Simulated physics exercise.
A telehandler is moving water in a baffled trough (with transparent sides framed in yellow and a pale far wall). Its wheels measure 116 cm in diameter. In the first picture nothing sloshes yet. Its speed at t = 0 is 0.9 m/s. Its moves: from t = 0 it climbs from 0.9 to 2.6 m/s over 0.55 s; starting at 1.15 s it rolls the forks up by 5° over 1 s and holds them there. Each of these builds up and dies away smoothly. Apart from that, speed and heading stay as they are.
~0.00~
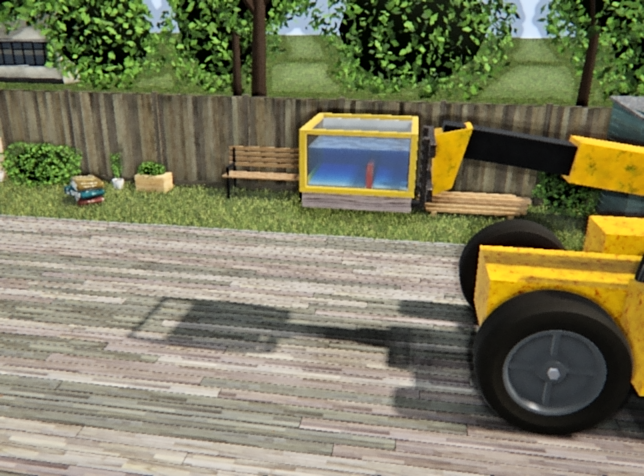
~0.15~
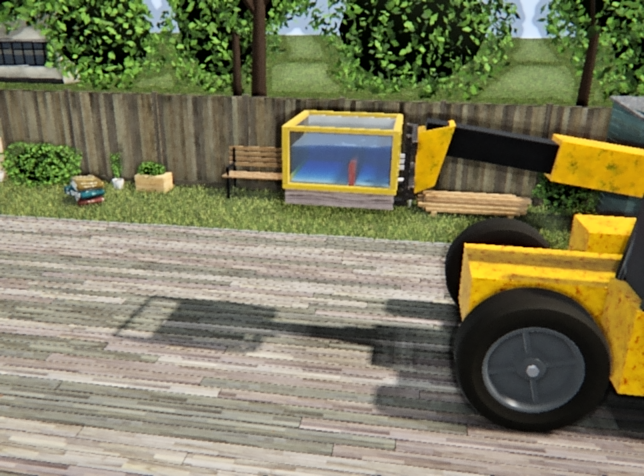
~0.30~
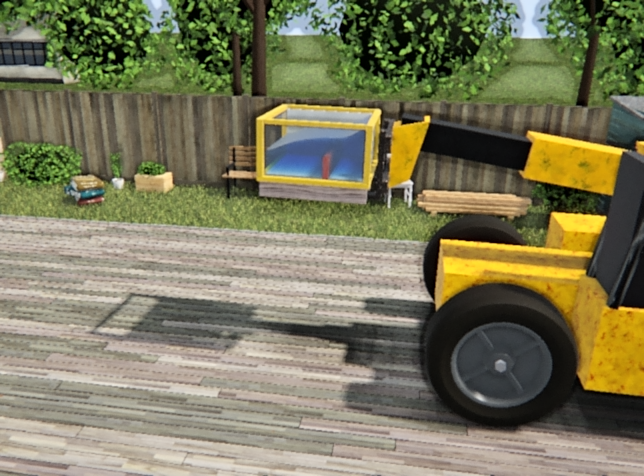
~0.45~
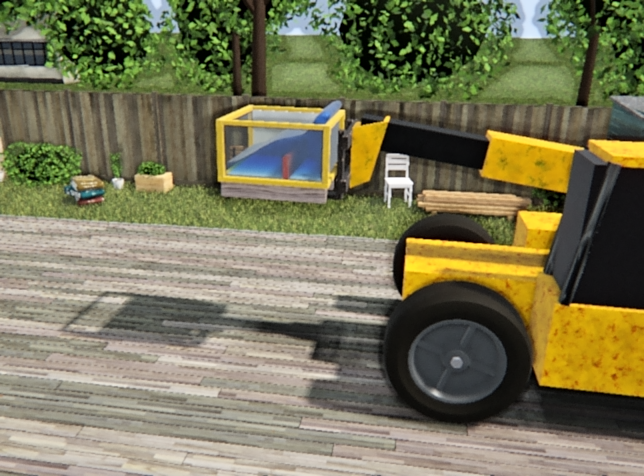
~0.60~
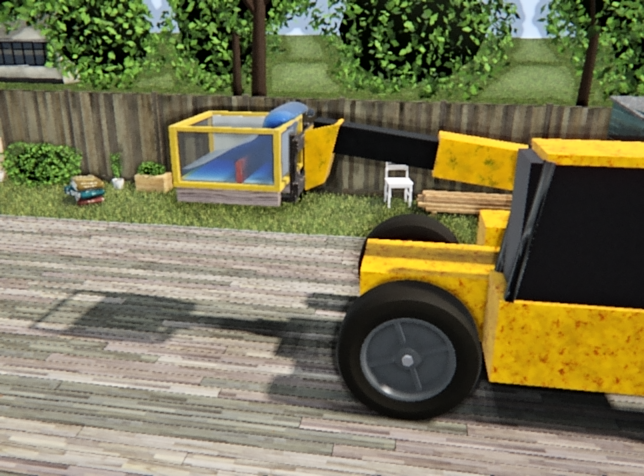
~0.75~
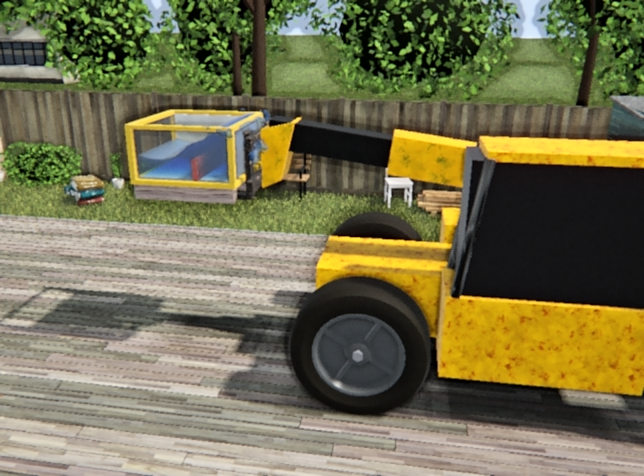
A yellow telehandler drives left carrying a tank as its water surges up the back.
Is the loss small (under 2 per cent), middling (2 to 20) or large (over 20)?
The loss is middling.
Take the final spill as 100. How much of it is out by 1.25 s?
About 100 per cent.
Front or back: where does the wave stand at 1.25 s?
At the front.
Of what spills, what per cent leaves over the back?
About 90 per cent.
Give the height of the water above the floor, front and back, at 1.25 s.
Front 40 cm, back 24 cm.
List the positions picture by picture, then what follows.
The first picture shows the water reaches (317, 146) at the front end; it reaches (401, 150) at the back end; no slope yet; board top at (369, 167); the front is on the left, levels are read along the near wall.
The second picture shows the water reaches (300, 143) at the front end; it reaches (384, 147) at the back end; no slope yet.
The third picture shows the water reaches (275, 146) at the front end; it reaches (358, 130) at the back end; it is heaped 15° towards the back.
The fourth picture shows the water reaches (236, 159) at the front end; it reaches (317, 113) at the back end; it is heaped 32° towards the back.
The fifth picture shows the water reaches (191, 167) at the front end; it reaches (268, 113) at the back end; it is heaped 35° towards the back.
The sixth picture shows the water reaches (148, 154) at the front end; it reaches (222, 124) at the back end; it is heaped 22° towards the back; water is coming over the back.
Then, 1.25 s in, it stands 24 cm high behind and 39 cm in front; 6 per cent has gone over the back.
Then, 1.95 s in, it stands 41 cm high behind and 24 cm in front; 6 per cent has gone over the back.
Then, 2.65 s in, it stands 33 cm high behind and 29 cm in front; 6 per cent has gone over the back.
Then, 5.14 s in, 6 per cent has gone over the back, 15 of 244 litres.
